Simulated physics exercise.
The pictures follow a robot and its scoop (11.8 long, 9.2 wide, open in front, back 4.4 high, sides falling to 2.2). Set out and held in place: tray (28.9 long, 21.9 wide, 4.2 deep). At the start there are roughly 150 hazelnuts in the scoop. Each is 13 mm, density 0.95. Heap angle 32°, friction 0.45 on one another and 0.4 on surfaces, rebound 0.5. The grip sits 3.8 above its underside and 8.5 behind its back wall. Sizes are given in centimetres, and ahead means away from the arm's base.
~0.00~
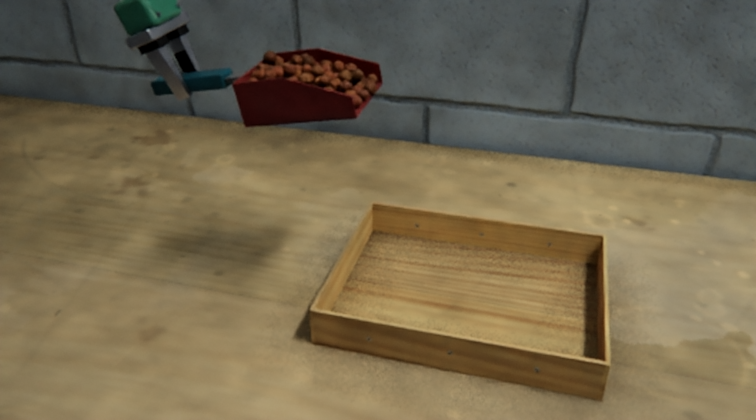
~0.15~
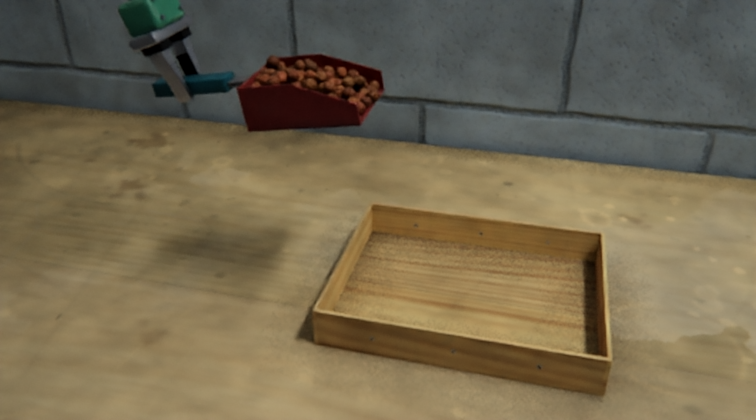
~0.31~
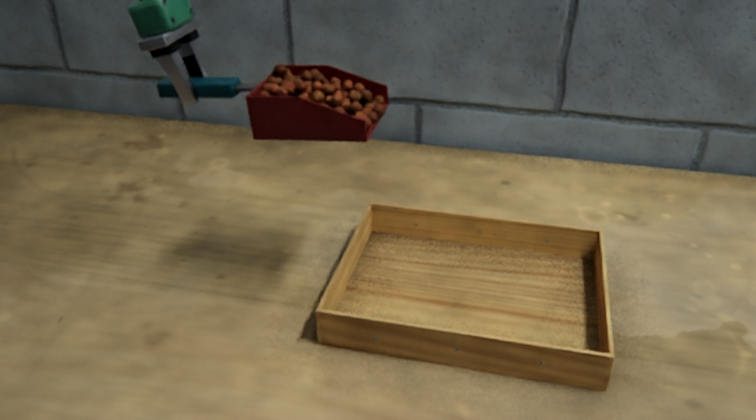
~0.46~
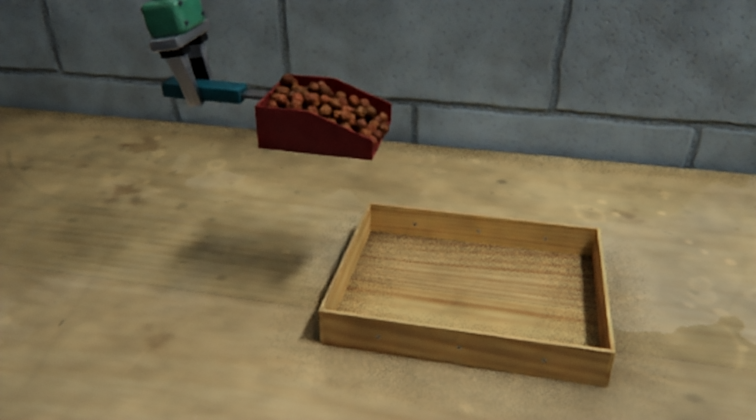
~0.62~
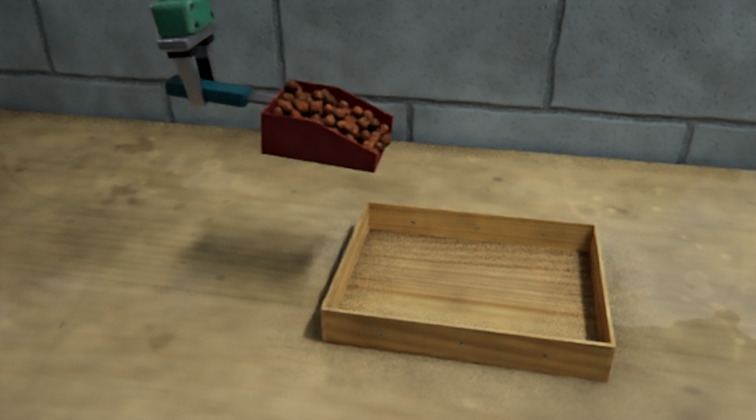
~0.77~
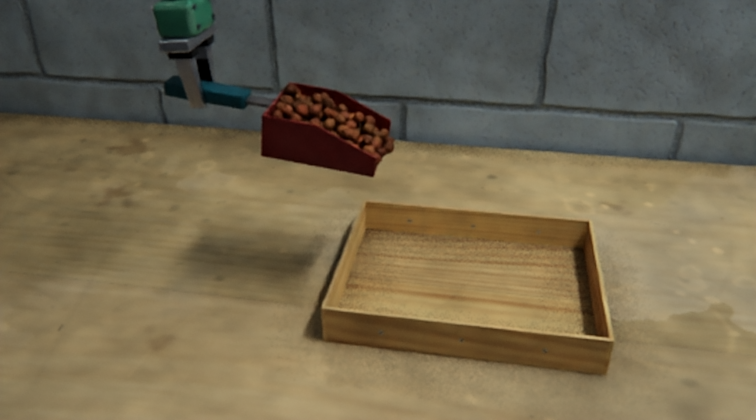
On a worn, sandy-brown surface before a grey block wall, a robot gripper holds a red scoop heaped with hazelnuts, up and to the left of an empty shallow wooden tray. The arm lowers the scoop slightly and shifts it right, gradually tilting its open front downward while the nuts stay heaped inside.
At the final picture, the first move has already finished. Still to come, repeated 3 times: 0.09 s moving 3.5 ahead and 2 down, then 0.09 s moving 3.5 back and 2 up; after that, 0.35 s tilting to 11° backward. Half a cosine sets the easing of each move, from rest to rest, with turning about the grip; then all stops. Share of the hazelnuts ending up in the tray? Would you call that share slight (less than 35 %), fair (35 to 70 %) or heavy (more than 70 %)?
I would call it heavy, more than 70 %.
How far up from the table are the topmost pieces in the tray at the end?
Some 2.0 cm up.
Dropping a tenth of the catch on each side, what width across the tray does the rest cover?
About 18 cm.
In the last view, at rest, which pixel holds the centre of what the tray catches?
Centre estimate: Around (504, 286).
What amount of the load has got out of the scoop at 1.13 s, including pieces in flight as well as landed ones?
I'd say some 65 percent.
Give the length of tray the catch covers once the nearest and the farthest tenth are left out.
The stretch runs around 20 cm.
By 1.13 s, tilted 7° forward, highest piece 20 above the table; 69 in the tray, 56 on the scoop, 28 in flight or on a rim.
By 1.48 s, tilted 2° backward, highest piece 22 above the table; 113 in the tray, 34 on the scoop, 6 in flight or on a rim.
By 1.86 s, tilted 11° backward, highest piece 24 above the table; 121 in the tray, 32 on the scoop.
By 2.91 s, tilted 11° backward, highest piece 23 above the table; 121 in the tray, 32 on the scoop.
Final count, 121 in the tray, 32 on the scoop. That is 79 % in the tray.
